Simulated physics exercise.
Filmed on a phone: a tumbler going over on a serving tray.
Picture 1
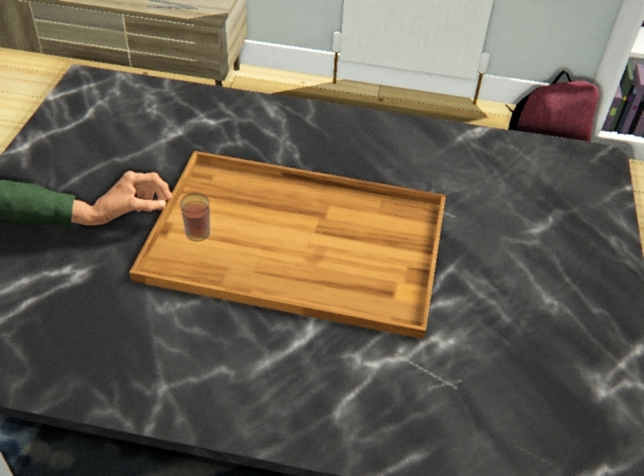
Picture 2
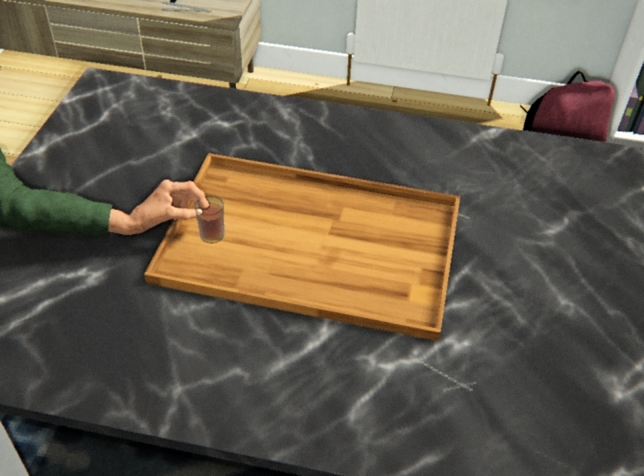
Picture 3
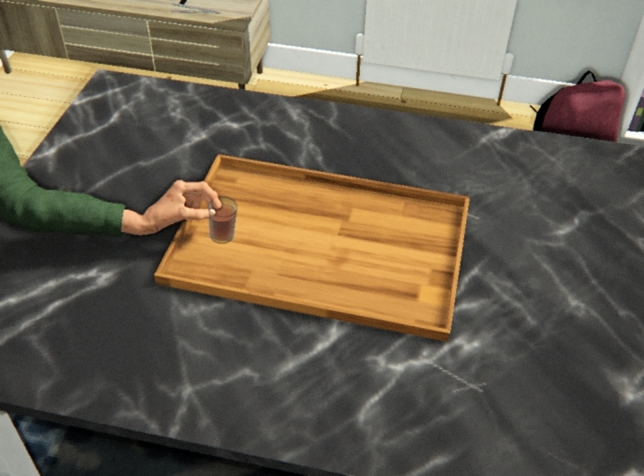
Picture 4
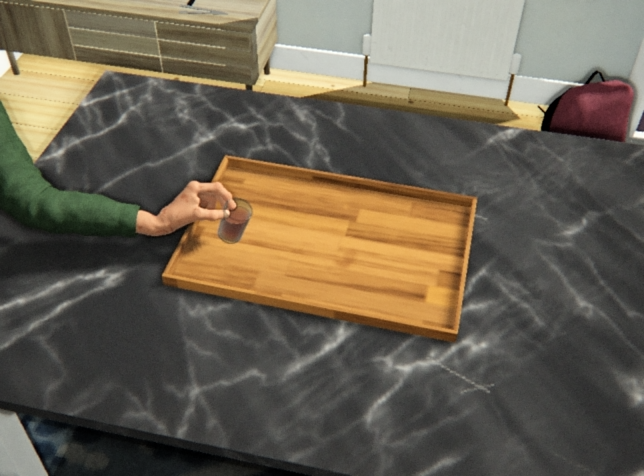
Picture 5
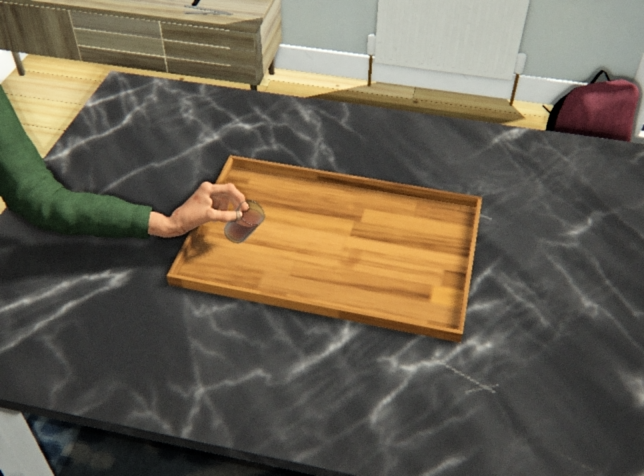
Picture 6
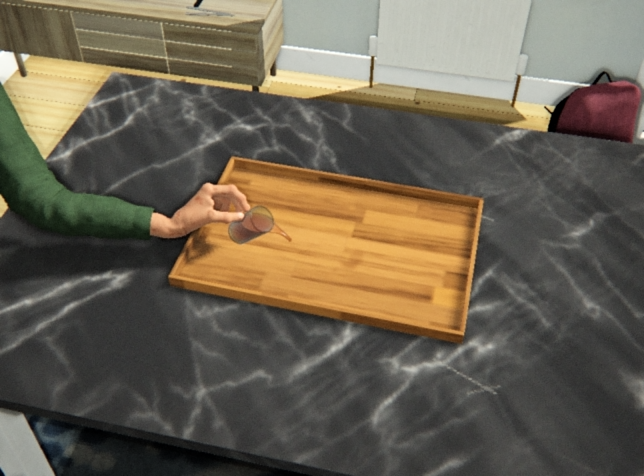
On a wooden tray, a hand pushes a glass of reddish drink rightward, tilting it over.
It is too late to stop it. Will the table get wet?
In the end it keeps within the tray.
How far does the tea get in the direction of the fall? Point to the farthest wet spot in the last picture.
Roughly at (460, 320).
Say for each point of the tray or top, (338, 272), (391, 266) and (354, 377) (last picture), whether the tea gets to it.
One: Wet. Two: In the puddle. Three: Dry.
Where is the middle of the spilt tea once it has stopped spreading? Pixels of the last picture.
Close to (392, 281).
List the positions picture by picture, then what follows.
In the first picture, it stands upright; tumbler (196, 217) about three quarters full; tray (277, 298).
In the second picture, it is being nudged; tumbler about three quarters full, surface at (210, 212).
In the third picture, it is being nudged; tumbler (222, 220) about three quarters full.
In the fourth picture, it is being nudged; tumbler about three quarters full, surface at (237, 215); tray (308, 301).
In the fifth picture, it is being nudged; tumbler (244, 222) tipped 30°.
In the sixth picture, it is falling; tumbler (251, 225) tipped 45°.
Next, the tumbler lies in the tray; the puddle covers about as much as a plate; the top is dry.
After that, the puddle covers about as much as a tray; the top is dry.
Finally, the puddle covers about as much as a tray; the top is dry.
